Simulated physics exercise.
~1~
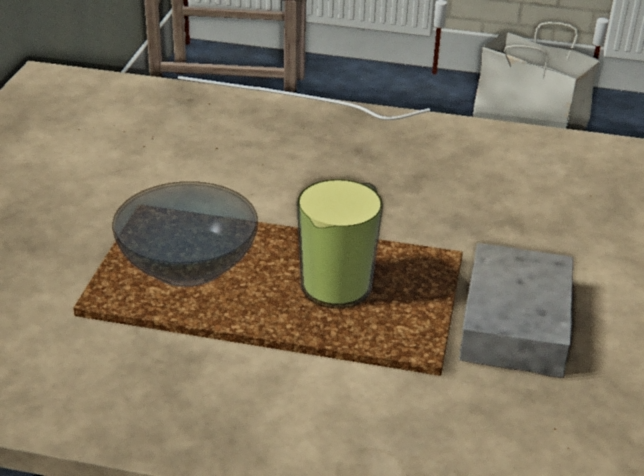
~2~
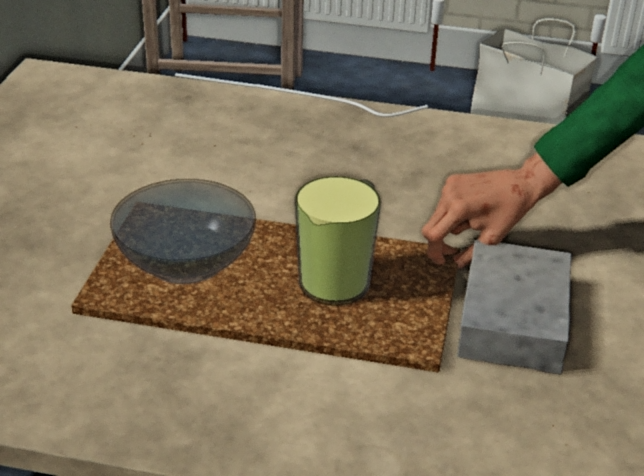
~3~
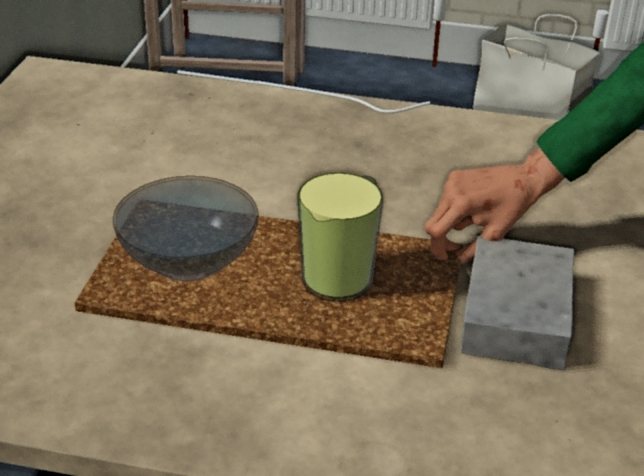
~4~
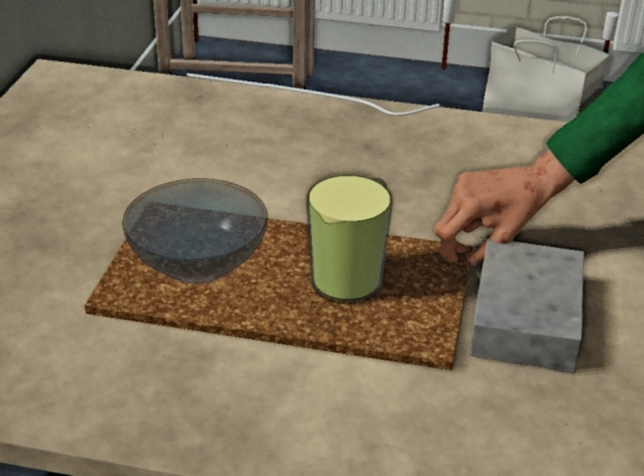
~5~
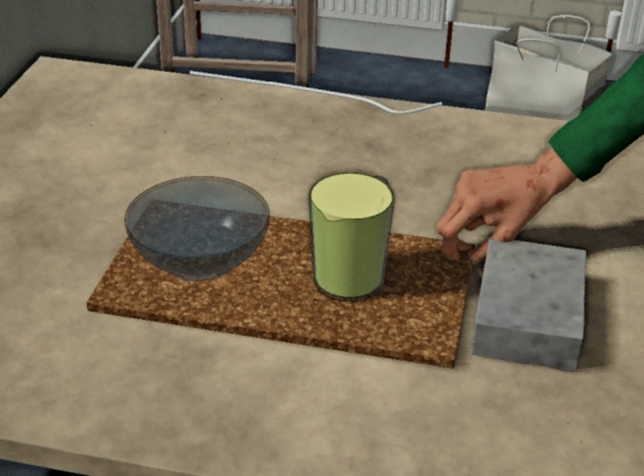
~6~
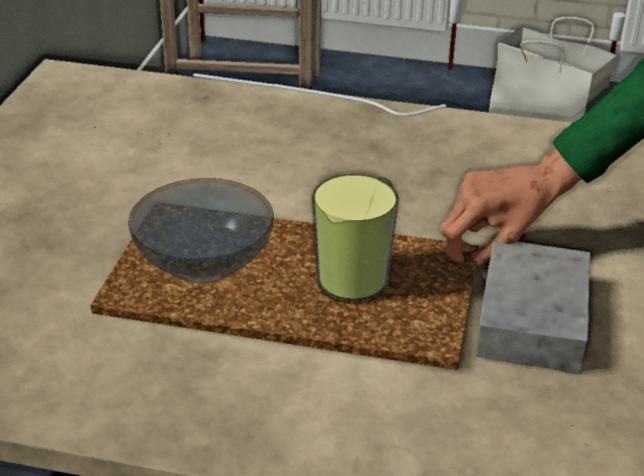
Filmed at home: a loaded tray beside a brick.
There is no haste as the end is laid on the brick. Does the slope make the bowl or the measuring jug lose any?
Outcome: On the left the bowl: It will slosh over. On the right the measuring jug: It will slosh over.
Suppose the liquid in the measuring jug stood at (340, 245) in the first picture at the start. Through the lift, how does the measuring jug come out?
Then: Is safe.
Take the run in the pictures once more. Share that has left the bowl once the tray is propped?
Around 18 %.
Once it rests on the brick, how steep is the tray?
8°, give or take.
Soon after, the tray slopes by about 4°; bowl, some has gone over its rim; measuring jug, some has gone over its rim.
Later, the tray slopes by about 9°; bowl, some has gone over its rim; measuring jug, some has gone over its rim.
In the end, the tray slopes by about 8°, resting on the brick; bowl, some has gone over its rim; measuring jug, some has gone over its rim.
